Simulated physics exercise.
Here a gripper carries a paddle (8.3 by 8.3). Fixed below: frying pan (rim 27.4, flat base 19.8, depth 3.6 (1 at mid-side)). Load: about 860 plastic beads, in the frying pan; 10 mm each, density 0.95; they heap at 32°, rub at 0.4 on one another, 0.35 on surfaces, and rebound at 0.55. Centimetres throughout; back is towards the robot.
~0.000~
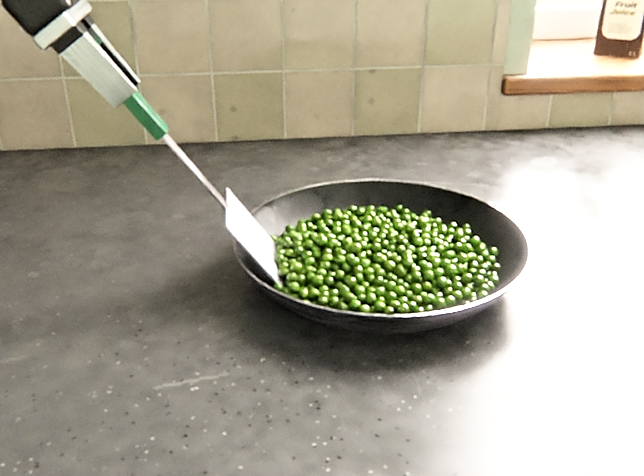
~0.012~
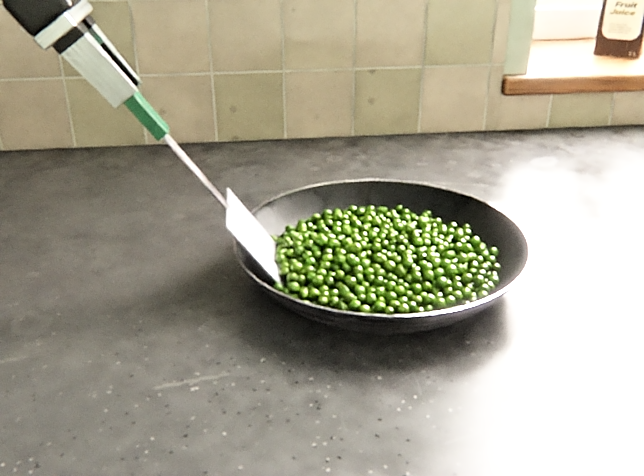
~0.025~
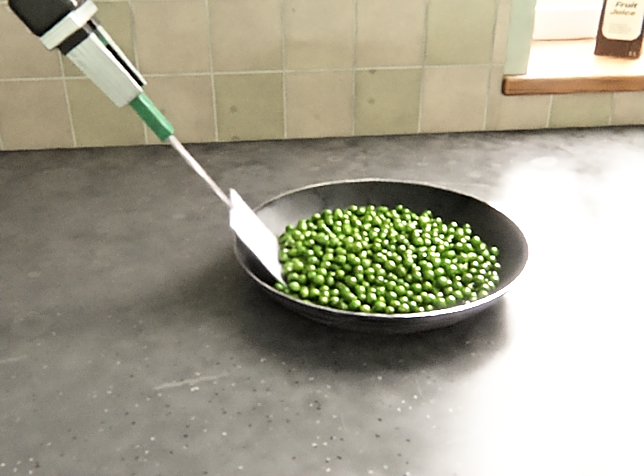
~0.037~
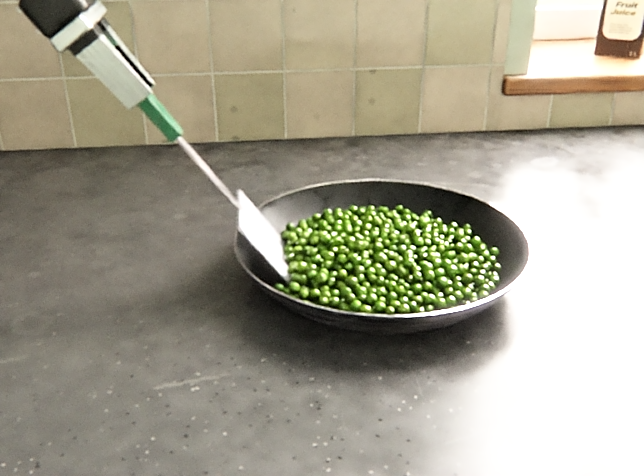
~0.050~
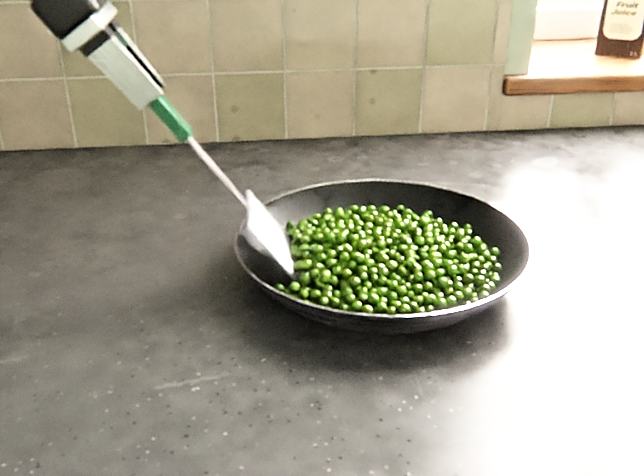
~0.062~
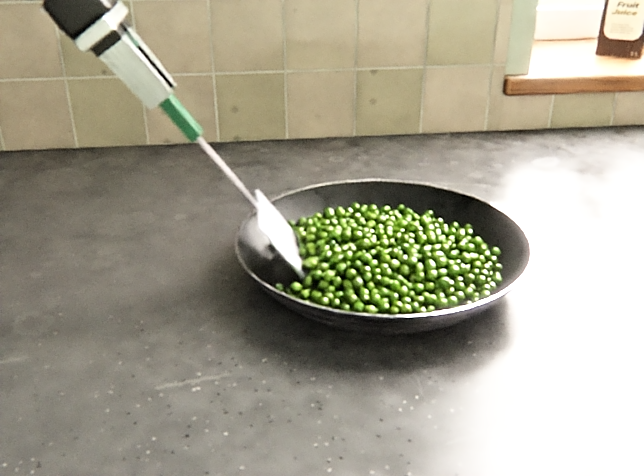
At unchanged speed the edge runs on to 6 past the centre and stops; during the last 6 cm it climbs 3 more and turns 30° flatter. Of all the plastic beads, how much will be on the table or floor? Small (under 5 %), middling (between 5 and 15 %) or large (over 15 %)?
A small share, under 5 %, ends on the table or floor.
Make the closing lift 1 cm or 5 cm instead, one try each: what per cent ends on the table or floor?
Some 0 and 5 per cent.
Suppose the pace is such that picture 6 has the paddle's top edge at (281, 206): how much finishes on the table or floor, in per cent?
About 10 per cent.
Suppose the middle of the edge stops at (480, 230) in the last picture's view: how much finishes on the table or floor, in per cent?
About 15 per cent.
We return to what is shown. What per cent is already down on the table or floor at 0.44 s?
About 0 per cent.
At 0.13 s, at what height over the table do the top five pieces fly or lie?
About 5 cm.
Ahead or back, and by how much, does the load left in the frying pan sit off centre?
Some 4.0 cm ahead.
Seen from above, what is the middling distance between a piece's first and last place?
About 3 cm.
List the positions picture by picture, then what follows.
The first frame shows paddle top edge at (226, 206), sloping 55°; upper third of the load around (375, 250), from x 270 to 495, top at y 210; 857 in the frying pan.
The second frame shows paddle top edge at (227, 206), sloping 55°; upper third of the load around (375, 251), from x 270 to 495, top at y 210.
The third frame shows paddle top edge at (231, 207), sloping 55°; upper third of the load around (374, 251), from x 270 to 495, top at y 210.
The fourth frame shows paddle top edge at (239, 208), sloping 55°; upper third of the load around (366, 250), from x 275 to 495, top at y 210.
The fifth frame shows paddle top edge at (248, 208), sloping 55°; upper third of the load around (365, 249), from x 275 to 495, top at y 210.
The sixth frame shows paddle top edge at (258, 207), sloping 55°; upper third of the load around (368, 248), from x 275 to 500, top at y 210; 857 in the frying pan.
By 0.13 s, sloping 55°, highest piece 5 above the table; 857 in the frying pan.
By 0.20 s, sloping 43°, highest piece 6 above the table; 857 in the frying pan.
By 0.44 s, sloping 25°, highest piece 5 above the table; 851 in the frying pan, 4 on the table or floor, 2 on the blade or in flight.
By 1.49 s, sloping 25°, highest piece 4 above the table; 850 in the frying pan, 7 on the table or floor.
Final count, 850 in the frying pan, 7 on the table or floor. That is 1 % on the table or floor.
